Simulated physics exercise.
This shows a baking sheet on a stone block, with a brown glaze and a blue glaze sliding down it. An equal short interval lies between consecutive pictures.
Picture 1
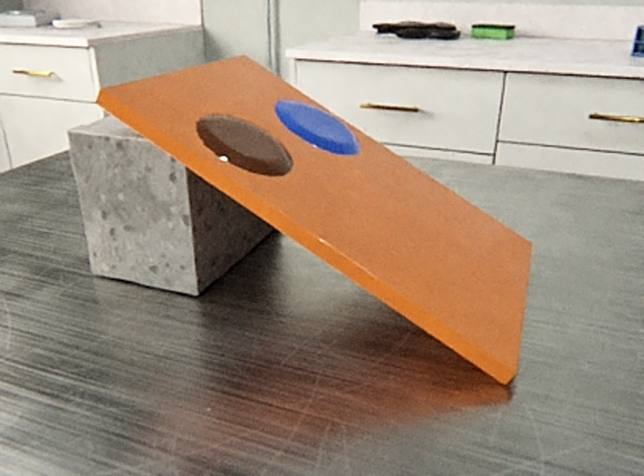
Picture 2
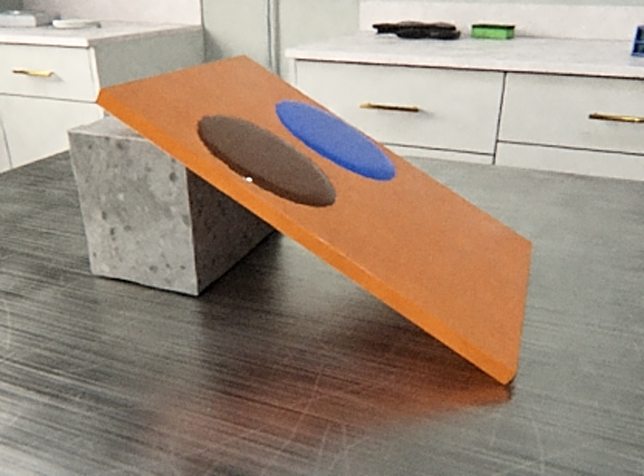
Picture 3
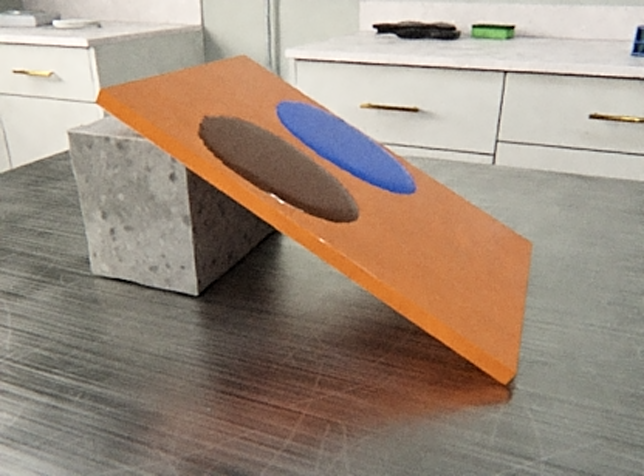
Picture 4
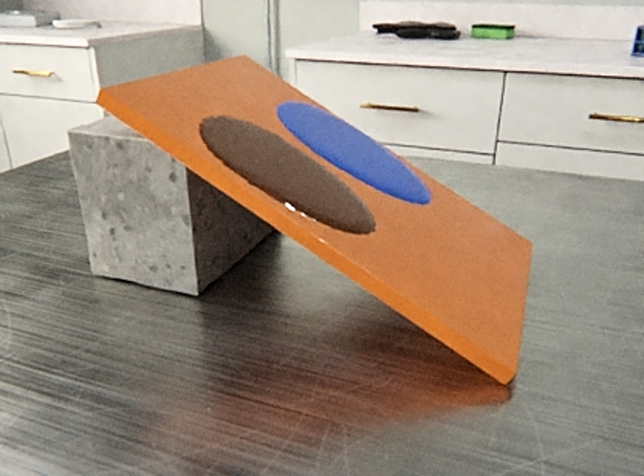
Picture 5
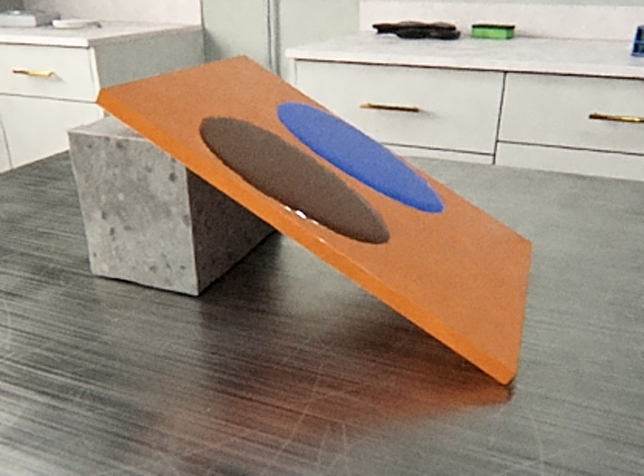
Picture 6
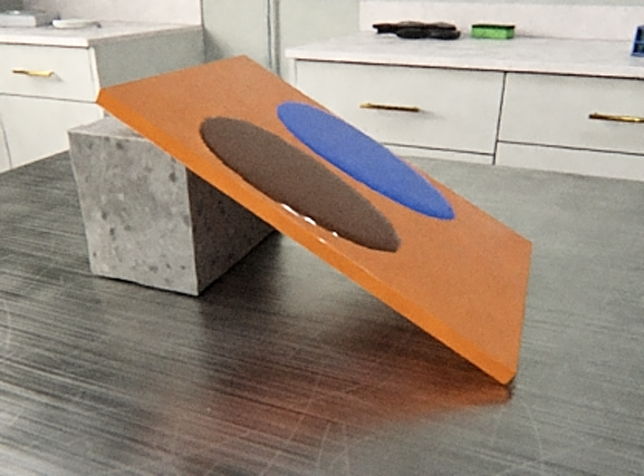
Tilted orange baking sheet resting on a stone block, with brown and blue glazes spreading down its surface, quickly then more slowly.
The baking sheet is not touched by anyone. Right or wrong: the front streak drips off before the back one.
Wrong, the back one is first.
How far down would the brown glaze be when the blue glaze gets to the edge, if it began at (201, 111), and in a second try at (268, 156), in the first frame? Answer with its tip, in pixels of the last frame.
With the first start it ends up close to (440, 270), and with the second at (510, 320).
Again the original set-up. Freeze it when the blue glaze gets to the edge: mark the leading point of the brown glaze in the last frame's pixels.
Tip position: Around (478, 298).
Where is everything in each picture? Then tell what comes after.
Tip of the brown glaze half way down; tip of the blue glaze (345, 142) half way down, in the first frame.
Tip of the brown glaze (320, 191) half way down; tip of the blue glaze half way down, in the second frame.
Tip of the brown glaze half way down; tip of the blue glaze (405, 182) three quarters of the way down, in the third frame.
Tip of the brown glaze (360, 219) half way down; tip of the blue glaze three quarters of the way down, in the fourth frame.
Tip of the brown glaze three quarters of the way down; tip of the blue glaze (436, 203) three quarters of the way down, in the fifth frame.
Tip of the brown glaze (387, 236) three quarters of the way down; tip of the blue glaze three quarters of the way down, in the sixth frame.
Next, the brown glaze is three quarters of the way down; the blue glaze is close to the edge.
Finally, the brown glaze is close to the edge; the blue glaze is at the low edge.
